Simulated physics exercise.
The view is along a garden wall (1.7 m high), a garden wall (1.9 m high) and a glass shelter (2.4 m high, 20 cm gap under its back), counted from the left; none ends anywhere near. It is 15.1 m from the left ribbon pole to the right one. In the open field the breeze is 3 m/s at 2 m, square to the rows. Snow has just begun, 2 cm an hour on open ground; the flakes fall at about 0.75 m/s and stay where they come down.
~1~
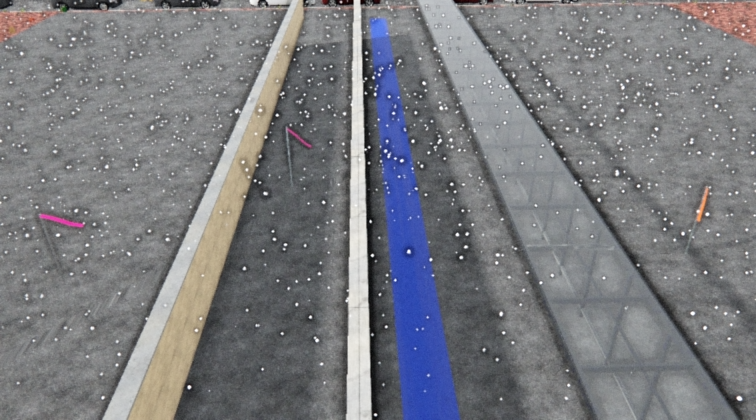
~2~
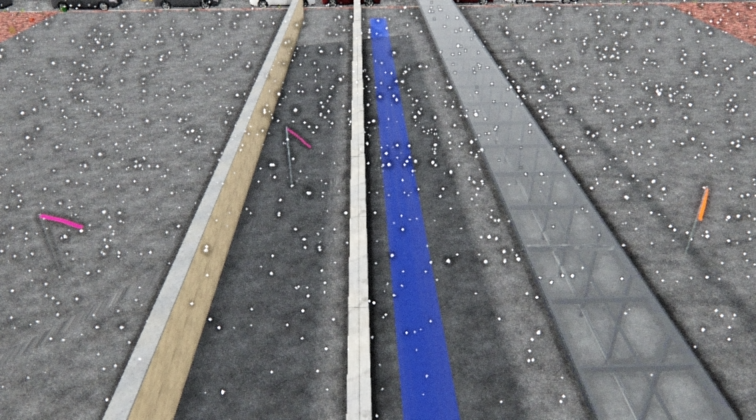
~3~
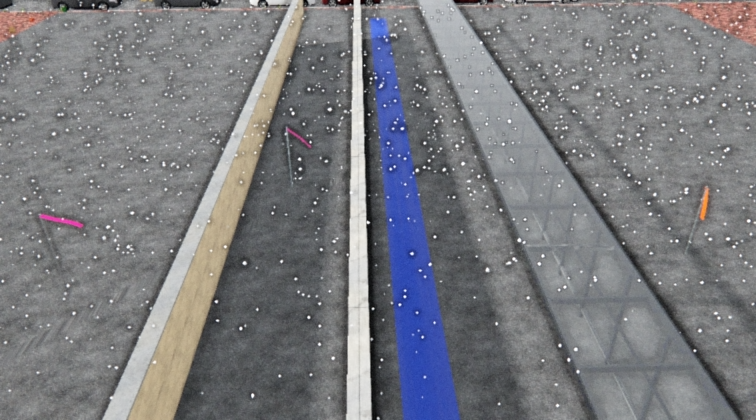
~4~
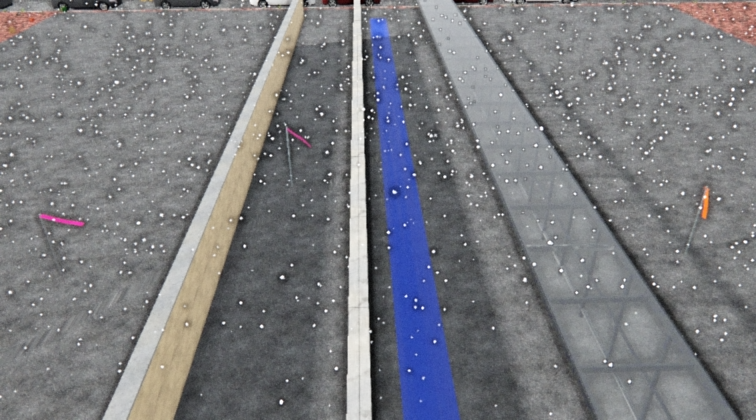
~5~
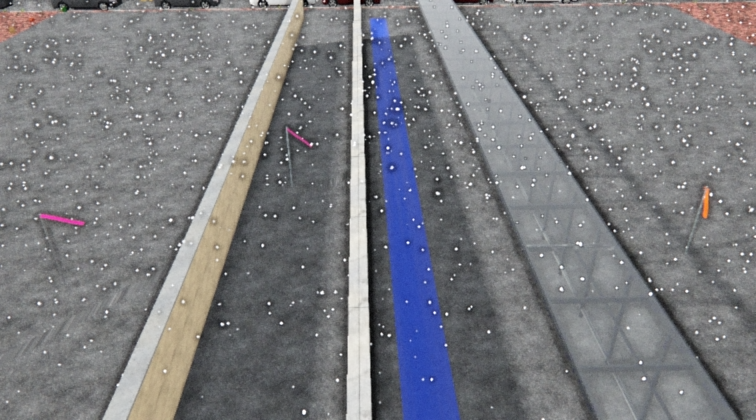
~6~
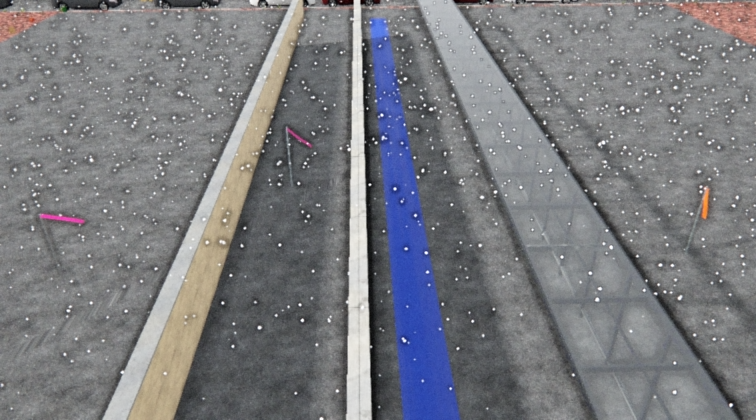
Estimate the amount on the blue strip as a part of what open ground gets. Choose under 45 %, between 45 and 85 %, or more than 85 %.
It gets more than 85 % of the open amount.
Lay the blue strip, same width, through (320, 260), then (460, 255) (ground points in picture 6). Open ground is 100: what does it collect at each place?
In turn about 80 %, 80 %.
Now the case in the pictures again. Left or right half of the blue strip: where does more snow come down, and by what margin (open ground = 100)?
The left one, some 15 points more.
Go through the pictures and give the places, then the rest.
The first frame shows the left ribbon ends at (83, 225), leaning 75 degrees to the right.
The second frame shows the right ribbon ends at (700, 220), hanging almost straight and the blue one passes (410, 259).
The third frame shows the inner ribbon ends at (311, 147), leaning 45 degrees to the right, above the rows the flakes slant 80 degrees from upright, towards the right and the top of the glass shelter crosses (515, 143).
The fourth frame shows the left ribbon ends at (83, 224), leaning 75 degrees to the right and the blue one passes (403, 207).
The fifth frame shows the right ribbon ends at (705, 217), leaning 15 degrees to the right and above the rows the flakes slant 80 degrees from upright, towards the right.
The sixth frame shows the inner ribbon ends at (311, 147), leaning 50 degrees to the right and the top of the right garden wall crosses (358, 164).
In 10 minutes the blue strip collects 3 mm against 3 mm in the open.
In 30 minutes the blue strip collects 10 mm against 10 mm in the open.
In 60 minutes the blue strip collects 20 mm against 20 mm in the open, so the blue strip has 102 % of the open amount; the left half of it has 110 %, the right half 95 %.
